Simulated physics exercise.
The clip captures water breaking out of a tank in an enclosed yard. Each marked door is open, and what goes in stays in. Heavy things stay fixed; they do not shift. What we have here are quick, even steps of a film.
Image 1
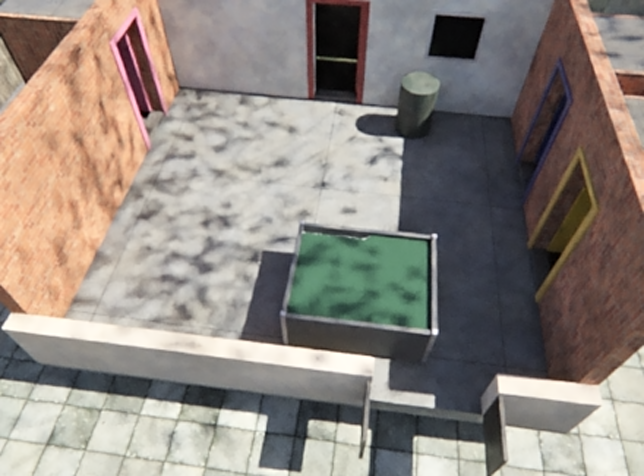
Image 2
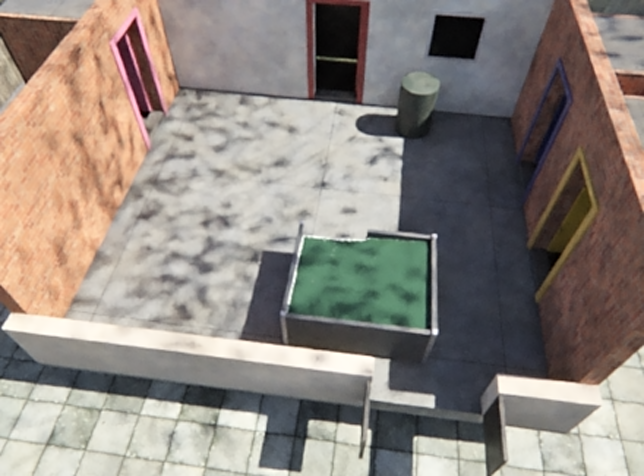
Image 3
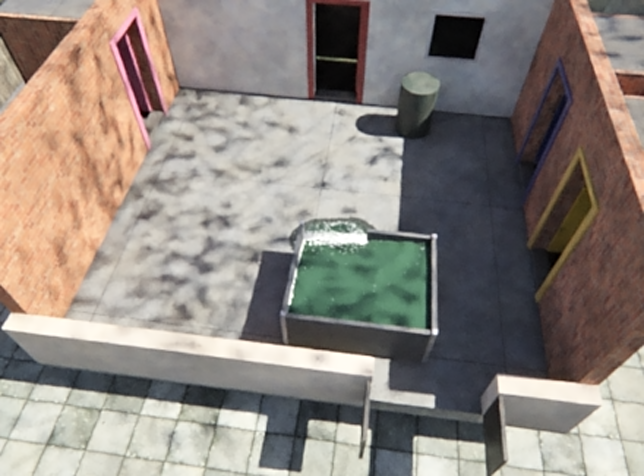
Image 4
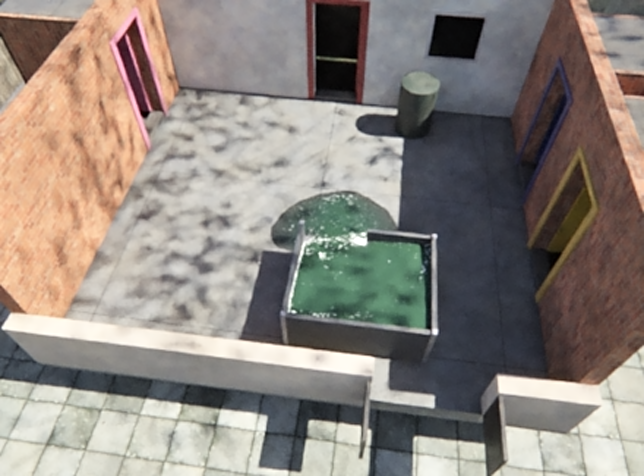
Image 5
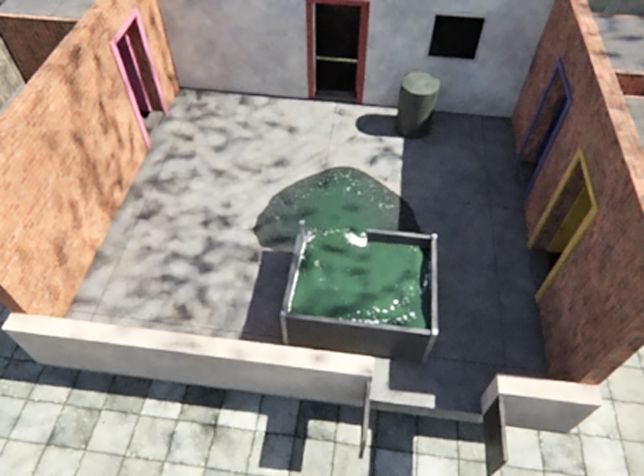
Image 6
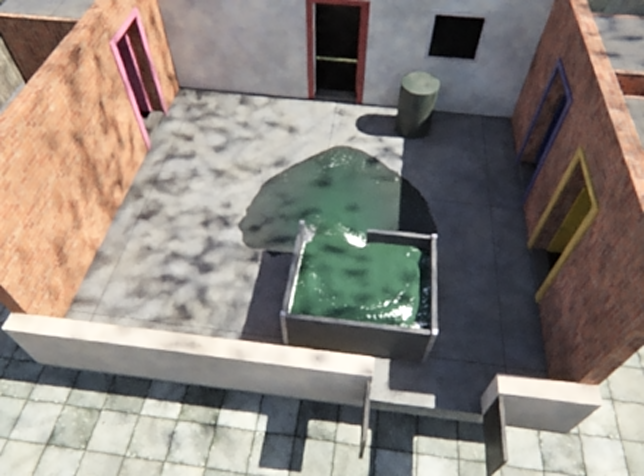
A walled yard with a grey floor is seen from high above, with brick walls left and right, a pink-framed doorway on the left, a red-framed one at the back, and blue and yellow ones on the right. An open tank of green water stands near the low front wall, a dark green barrel behind. Water pours from the tank's far side, spreading backward across the floor, while the view stays still.
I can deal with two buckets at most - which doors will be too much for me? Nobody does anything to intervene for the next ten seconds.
As I see it, the red door gets too much water coming through. The yellow door doesn't get too much water coming through. The pink door doesn't get too much water coming through. The blue door doesn't get too much water coming through.
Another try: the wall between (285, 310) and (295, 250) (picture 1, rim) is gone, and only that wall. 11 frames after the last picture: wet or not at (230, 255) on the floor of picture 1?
Verdict: Wet.
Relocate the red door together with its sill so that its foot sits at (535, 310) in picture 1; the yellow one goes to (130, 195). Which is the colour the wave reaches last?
Result: The red-painted one.
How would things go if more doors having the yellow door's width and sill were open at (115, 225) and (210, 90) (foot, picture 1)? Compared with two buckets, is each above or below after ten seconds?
Well, the first one doesn't reach it and the next one tops it.
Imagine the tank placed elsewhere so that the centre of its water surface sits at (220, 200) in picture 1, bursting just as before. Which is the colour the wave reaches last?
Answer: The yellow door.
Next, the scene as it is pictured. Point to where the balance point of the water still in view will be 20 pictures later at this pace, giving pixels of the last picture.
Point: (335, 189).
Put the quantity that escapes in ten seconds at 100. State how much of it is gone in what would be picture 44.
By my reckoning, 65 %.
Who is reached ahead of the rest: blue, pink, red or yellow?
The one in red.
A moment on, water covers 35 % of the floor; the red door under two buckets in, the yellow door not reached, the pink door not reached, the blue door not reached.
Next, water covers 50 % of the floor; the red door over two buckets in, the yellow door not reached, the pink door not reached, the blue door wet at the sill, nothing in.
Then, water covers 50 % of the floor; the red door far over two buckets in, the yellow door wet at the sill, nothing in, the pink door wet at the sill, nothing in, the blue door wet at the sill, nothing in.
Later, water covers 75 % of the floor; the red door far over two buckets in, the yellow door wet at the sill, nothing in, the pink door wet at the sill, nothing in, the blue door wet at the sill, nothing in.
In the end, water covers 95 % of the floor; the red door far over two buckets in, the yellow door wet at the sill, nothing in, the pink door wet at the sill, nothing in, the blue door wet at the sill, nothing in.
